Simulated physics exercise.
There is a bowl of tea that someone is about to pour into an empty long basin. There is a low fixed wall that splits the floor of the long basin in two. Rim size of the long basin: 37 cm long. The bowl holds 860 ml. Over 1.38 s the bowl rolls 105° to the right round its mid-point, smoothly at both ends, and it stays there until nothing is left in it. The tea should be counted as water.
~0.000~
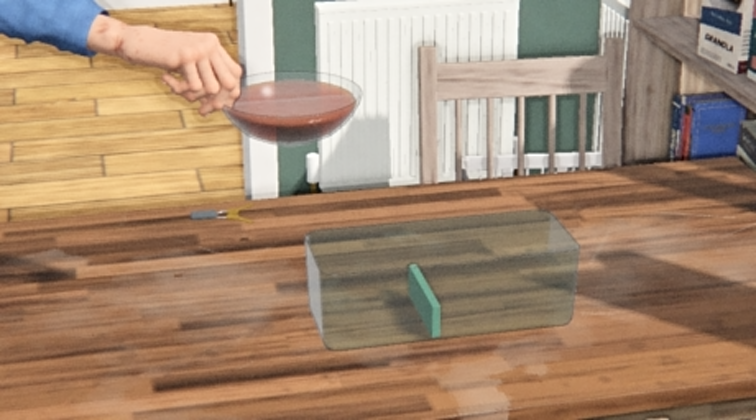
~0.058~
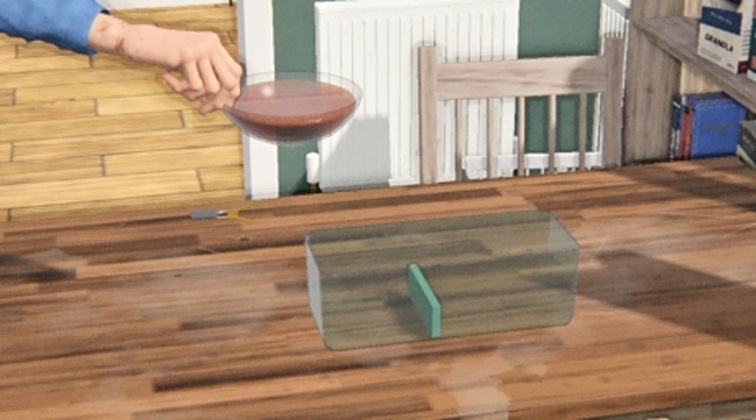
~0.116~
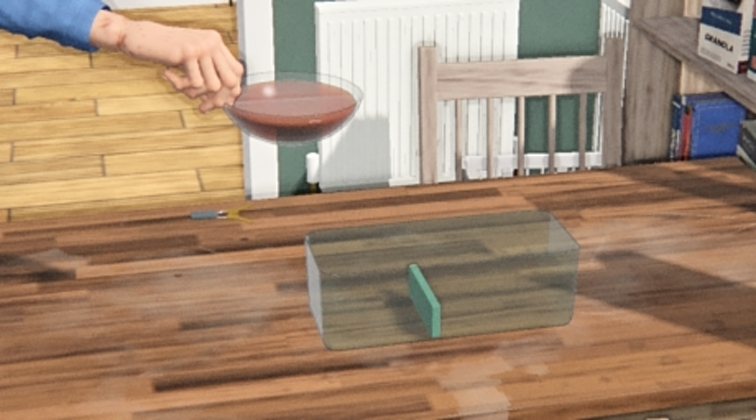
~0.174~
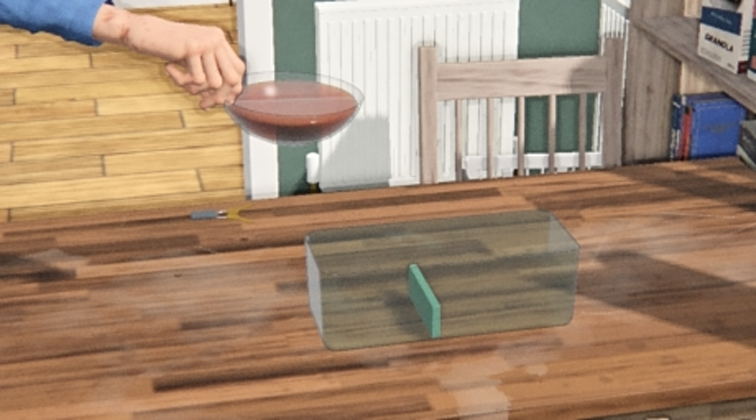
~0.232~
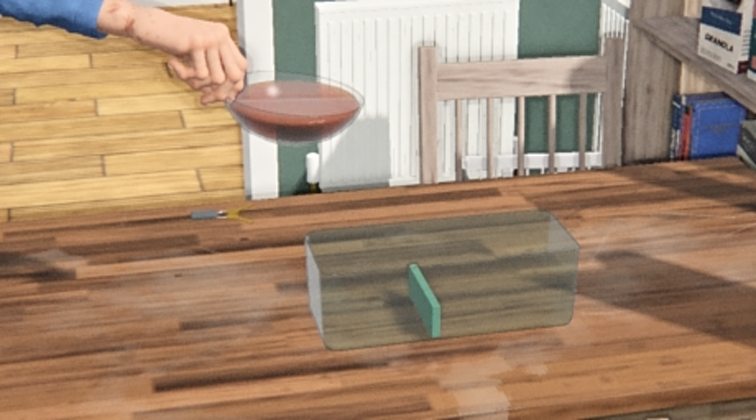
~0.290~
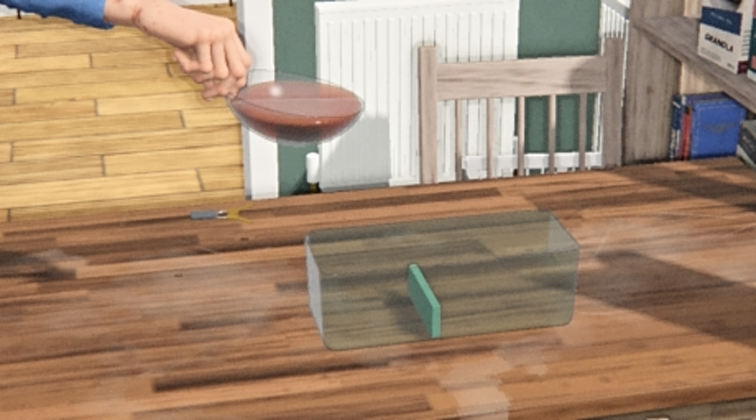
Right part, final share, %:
43 %.
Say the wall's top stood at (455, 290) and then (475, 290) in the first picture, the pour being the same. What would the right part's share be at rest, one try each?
It comes to 10 per cent, and then 15 per cent.
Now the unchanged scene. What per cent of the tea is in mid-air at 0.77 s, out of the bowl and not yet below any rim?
Around 46 in a hundred.
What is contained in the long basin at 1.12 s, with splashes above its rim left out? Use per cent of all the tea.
Looks like about 94 % of the whole amount.
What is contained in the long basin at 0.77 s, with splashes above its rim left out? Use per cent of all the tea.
Around 30%.
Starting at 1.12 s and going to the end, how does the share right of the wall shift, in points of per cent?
It goes up by about 1.
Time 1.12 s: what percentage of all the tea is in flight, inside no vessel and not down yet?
Around 2 per cent of the liquid is in flight.
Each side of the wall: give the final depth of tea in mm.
Some 22 mm on the left and some 14 mm on the right.
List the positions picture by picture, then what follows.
The first picture shows tilt 0°; pouring edge (360, 89); surface from (222, 104) to (355, 94); the long basin's rim runs from (313, 255) to (565, 230); the wall's top is at (424, 286).
The second picture shows tilt 0°; pouring edge (360, 90); surface from (222, 104) to (355, 94).
The third picture shows tilt 2°; pouring edge (361, 91); surface from (223, 102) to (355, 95).
The fourth picture shows tilt 4°; pouring edge (361, 94); surface from (224, 101) to (356, 96).
The fifth picture shows tilt 7°; pouring edge (362, 98); surface from (226, 101) to (358, 97).
The sixth picture shows tilt 11°; pouring edge (362, 102); surface from (229, 101) to (360, 97).
By 0.77 s the tilt is 62° and 21 per cent is still to pour, 11 is left of the wall and 20 right of it.
By 1.12 s the tilt is 96° and 0 per cent is still to pour, 52 is left of the wall and 42 right of it.
By 1.48 s the tilt is 105° and 0 per cent is still to pour, 52 is left of the wall and 43 right of it.
By 1.88 s the tilt is 105° and 0 per cent is still to pour, 52 is left of the wall and 43 right of it.
At rest 52 per cent lies left of the wall, 43 right of it and 6 outside.
